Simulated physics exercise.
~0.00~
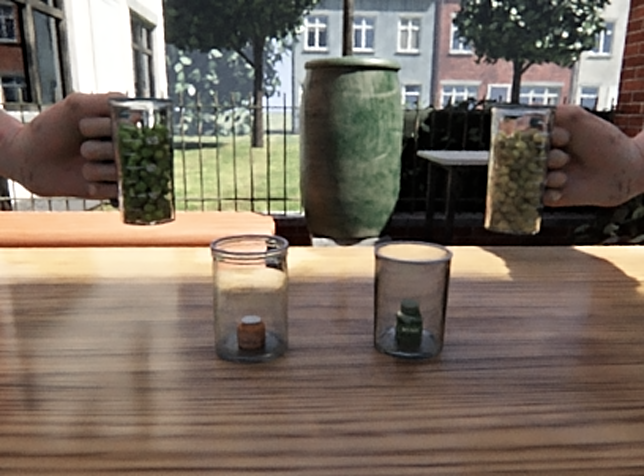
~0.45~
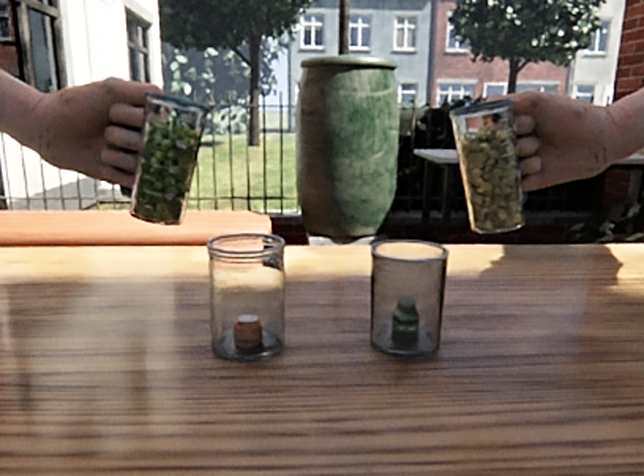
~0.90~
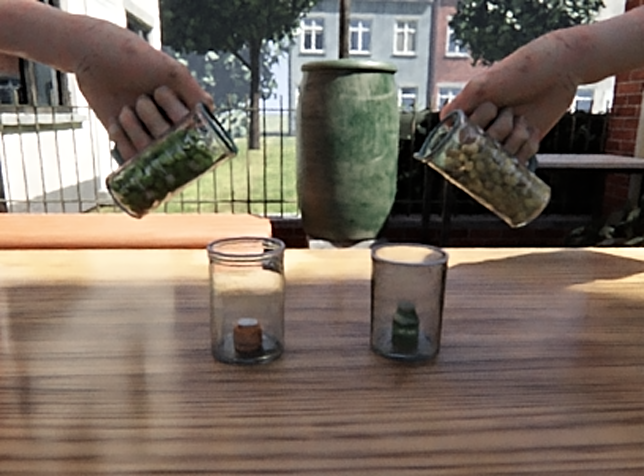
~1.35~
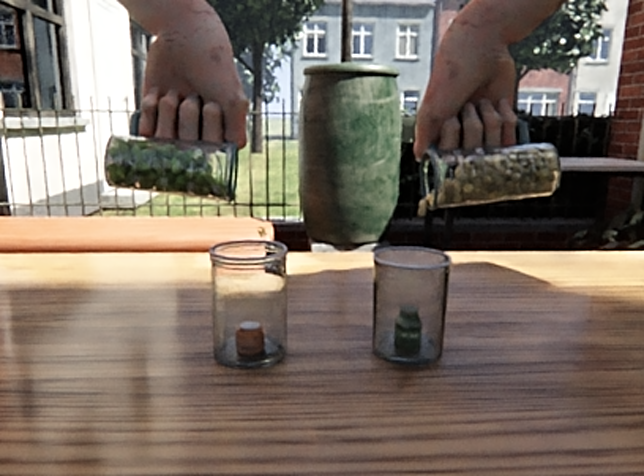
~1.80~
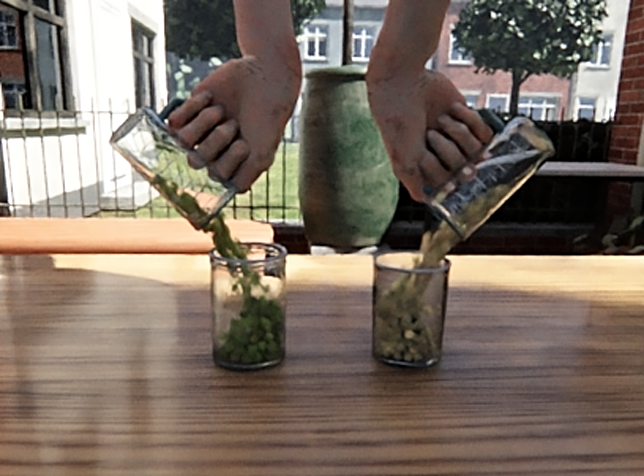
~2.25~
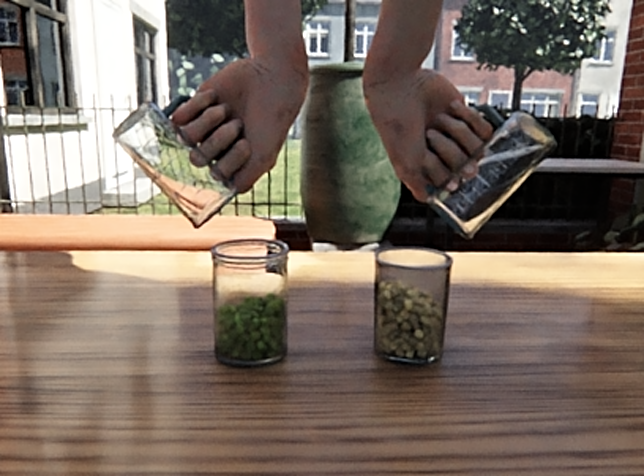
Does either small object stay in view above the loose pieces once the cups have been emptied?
No, neither one does. The object in the left container and the object in the right container are both buried under the poured pieces.
